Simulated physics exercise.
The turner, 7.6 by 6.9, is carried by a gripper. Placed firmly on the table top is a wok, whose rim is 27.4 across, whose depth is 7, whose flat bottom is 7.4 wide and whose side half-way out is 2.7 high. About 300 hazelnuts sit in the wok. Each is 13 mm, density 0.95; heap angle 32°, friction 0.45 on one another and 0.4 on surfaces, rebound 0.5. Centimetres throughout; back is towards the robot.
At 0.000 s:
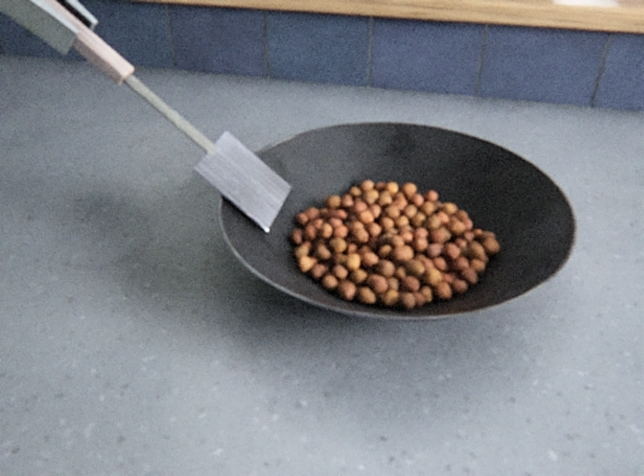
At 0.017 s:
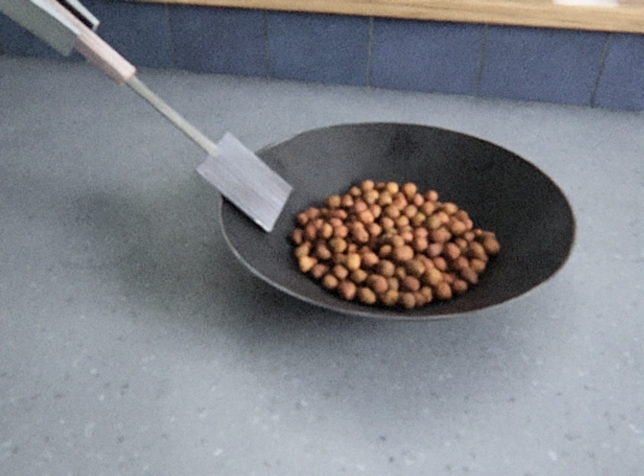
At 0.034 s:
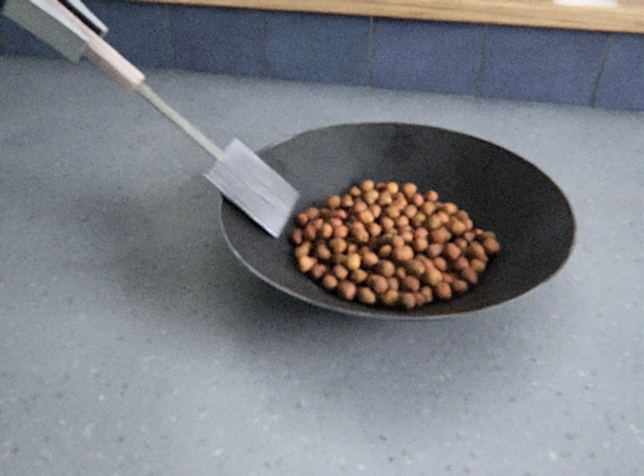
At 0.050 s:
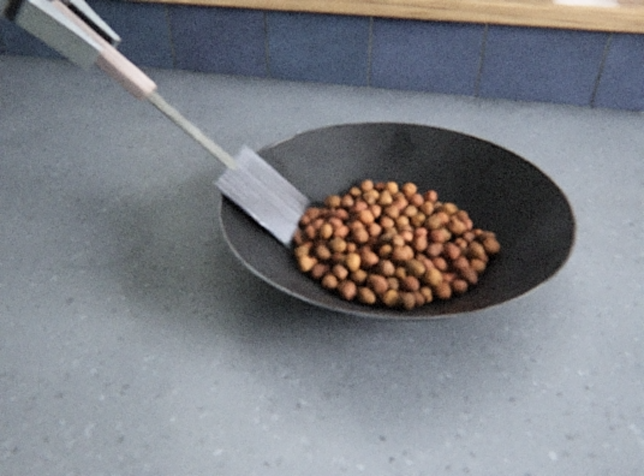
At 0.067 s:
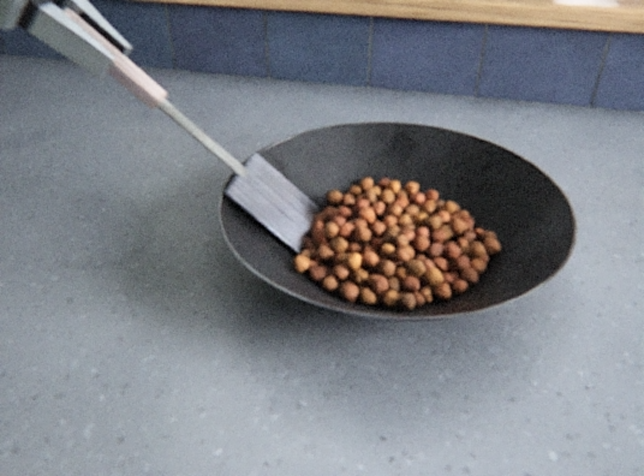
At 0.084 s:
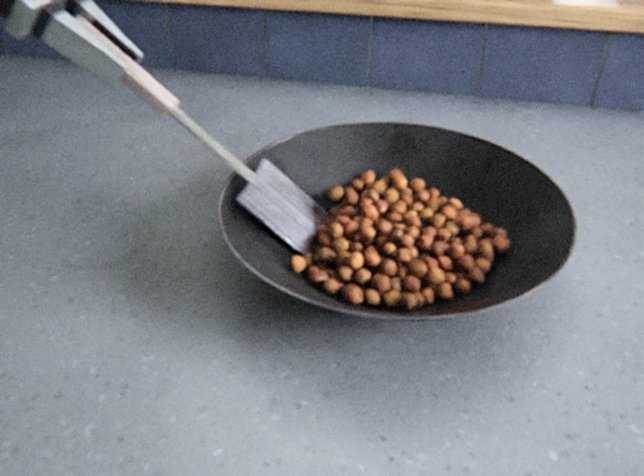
Metal turner held by a gripper sliding down into a dark wok from the left, nudging a heap of brown hazelnuts rightward.
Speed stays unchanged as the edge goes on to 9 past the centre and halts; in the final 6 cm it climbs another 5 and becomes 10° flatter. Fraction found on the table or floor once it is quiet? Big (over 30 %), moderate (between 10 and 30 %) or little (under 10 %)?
The share is moderate.
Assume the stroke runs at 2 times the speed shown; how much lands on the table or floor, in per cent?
45 %.
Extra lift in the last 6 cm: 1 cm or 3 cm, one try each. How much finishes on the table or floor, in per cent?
15 and 20 %.
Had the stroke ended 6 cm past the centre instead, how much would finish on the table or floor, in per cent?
Roughly 5 %.
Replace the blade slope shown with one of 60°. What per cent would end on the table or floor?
It would then be close to 20 %.
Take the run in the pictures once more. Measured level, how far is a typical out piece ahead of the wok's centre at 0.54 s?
It's close to 20 cm ahead of the centre.
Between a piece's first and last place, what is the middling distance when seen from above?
About 5 cm.
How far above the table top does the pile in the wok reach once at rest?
Close to 7.5 centimetres high.
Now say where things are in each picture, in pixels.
In the first picture, turner top edge at (211, 149), sloping 41°; upper third of the load around (396, 233), from x 295 to 490, top at y 185; 303 in the wok.
In the second picture, turner top edge at (212, 150), sloping 41°; upper third of the load around (396, 233), from x 295 to 490, top at y 185.
In the third picture, turner top edge at (220, 156), sloping 41°; upper third of the load around (396, 233), from x 295 to 490, top at y 185.
In the fourth picture, turner top edge at (231, 164), sloping 41°; upper third of the load around (396, 232), from x 300 to 490, top at y 185.
In the fifth picture, turner top edge at (241, 172), sloping 41°; upper third of the load around (394, 231), from x 300 to 490, top at y 185.
In the sixth picture, turner top edge at (252, 179), sloping 41°; upper third of the load around (403, 229), from x 295 to 500, top at y 175; 303 in the wok.
After 0.19 s, sloping 41°, highest piece 6 above the table; 303 in the wok.
After 0.29 s, sloping 37°, highest piece 8 above the table; 303 in the wok.
After 0.54 s, sloping 31°, highest piece 8 above the table; 243 in the wok, 35 on the table or floor, 25 on the blade or in flight.
After 1.59 s, sloping 31°, highest piece 7 above the table; 243 in the wok, 60 on the table or floor.
At rest, 243 in the wok, 60 on the table or floor. That is 20 % on the table or floor.
